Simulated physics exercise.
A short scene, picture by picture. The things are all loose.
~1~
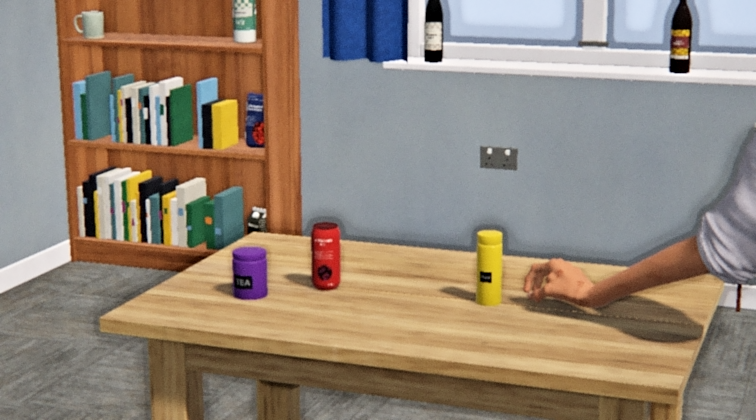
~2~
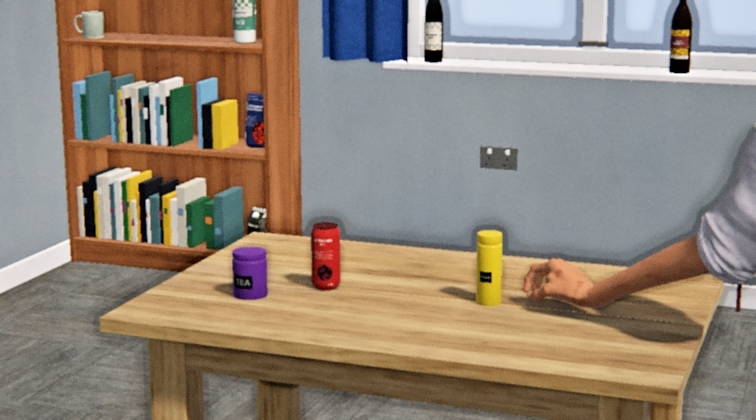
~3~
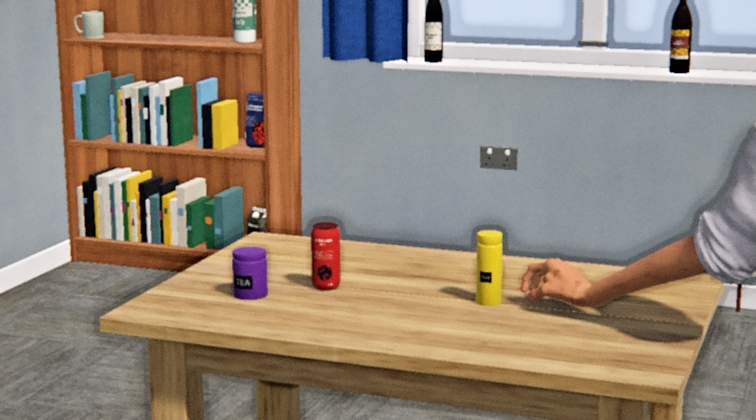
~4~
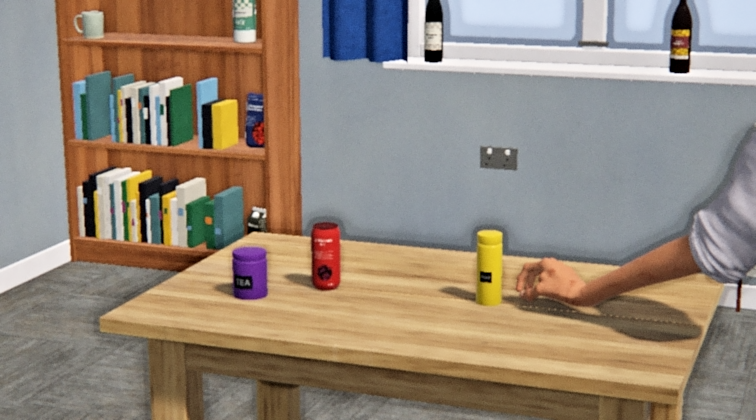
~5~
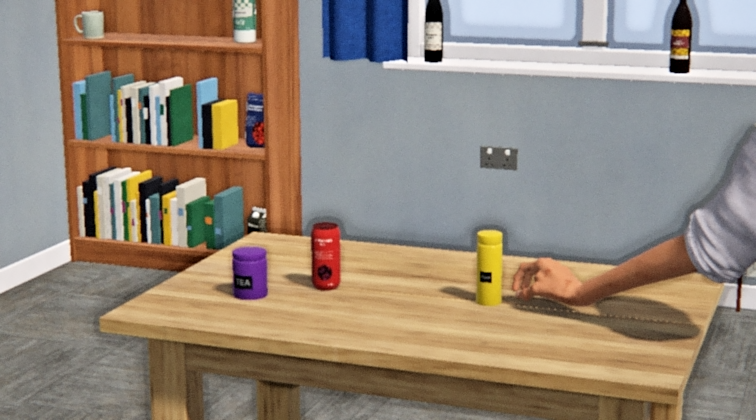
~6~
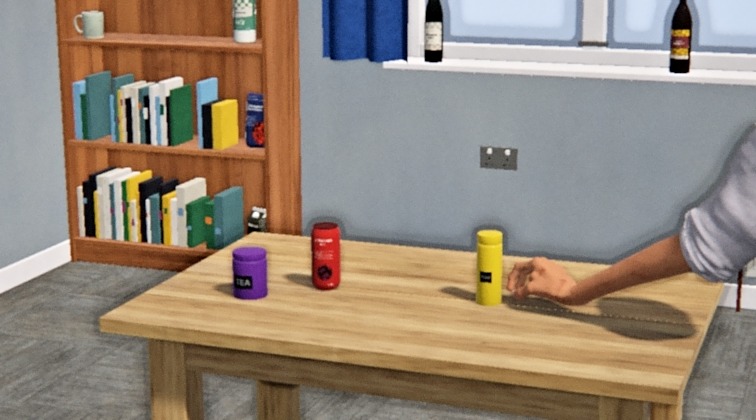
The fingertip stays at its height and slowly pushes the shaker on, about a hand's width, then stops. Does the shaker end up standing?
Yes - it is not knocked over.
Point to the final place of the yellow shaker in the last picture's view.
The object finishes roughly at pixel (427, 262).
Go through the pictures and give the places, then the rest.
Yellow shaker (489, 268), in the first frame.
Yellow shaker (489, 268), in the second frame.
Yellow shaker (489, 268), in the third frame.
Yellow shaker (489, 268), in the fourth frame.
Yellow shaker (489, 268), in the fifth frame.
Yellow shaker (489, 268), in the sixth frame.
Then, 0.50 s after the last picture, yellow shaker slid about its own width near (466, 266).
Then, 0.80 s after the last picture, yellow shaker slid well along near (447, 264).
At rest, moved from the start, yellow shaker. Seen from the same camera at the end, yellow shaker near (427, 262).
